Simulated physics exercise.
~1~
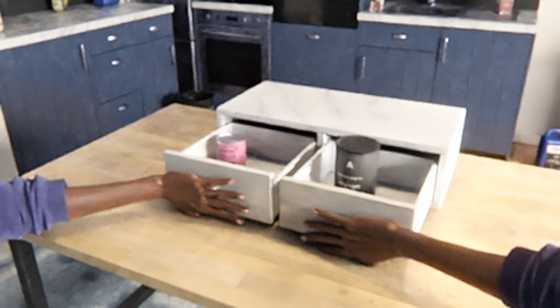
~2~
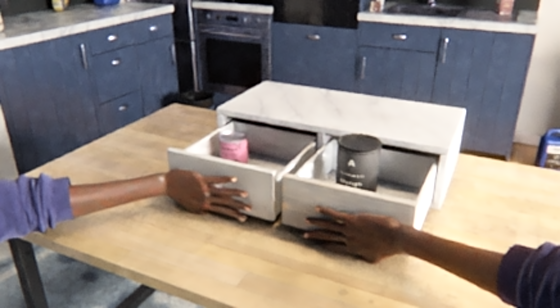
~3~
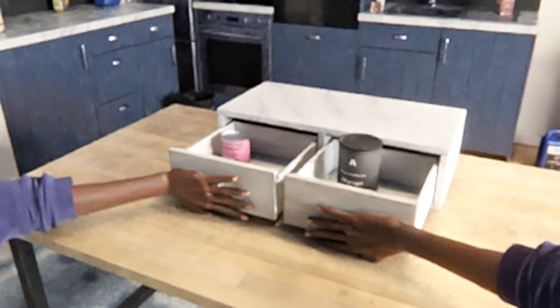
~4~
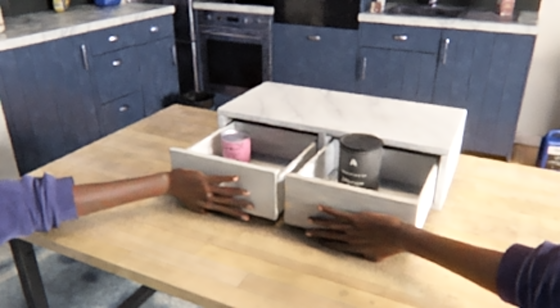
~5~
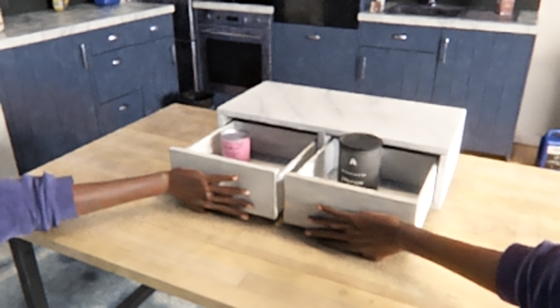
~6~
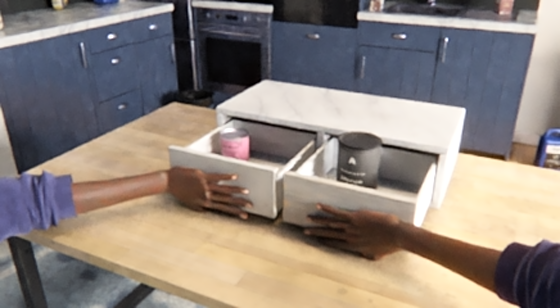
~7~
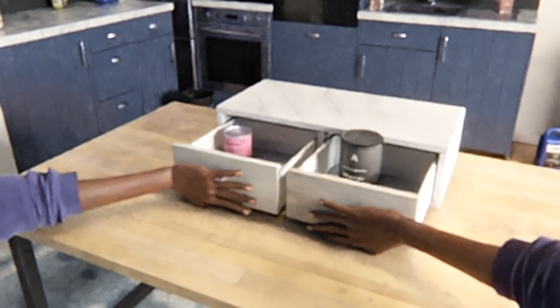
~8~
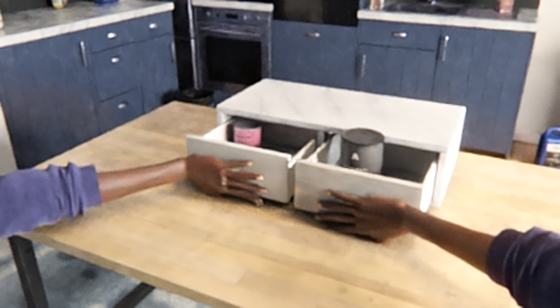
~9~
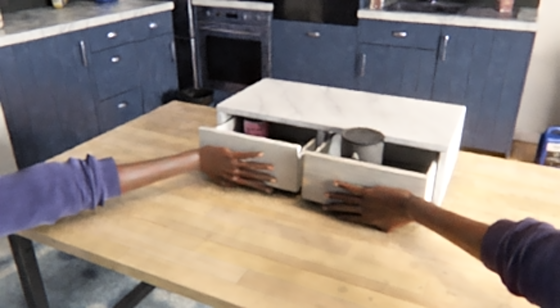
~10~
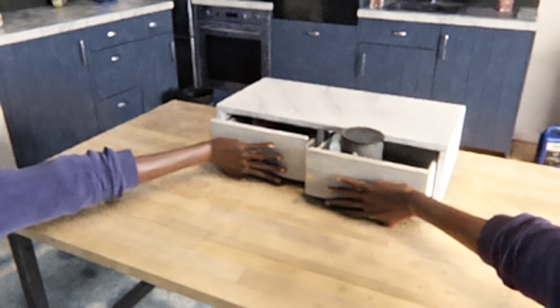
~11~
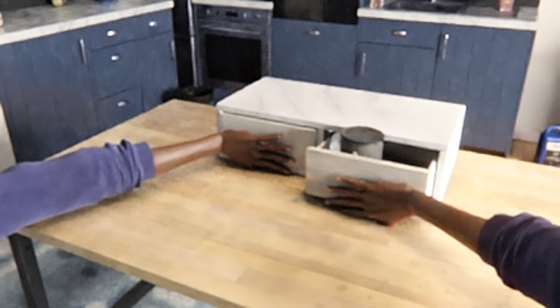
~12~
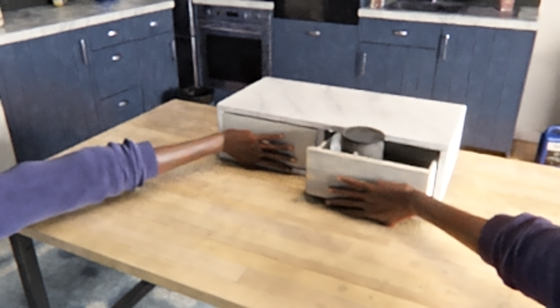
Two open drawers in a small white chest, one holding a pink tin and the other a dark container, were pushed inward by a person's hands until the left one shut completely, while the right one stopped partway and stayed ajar.
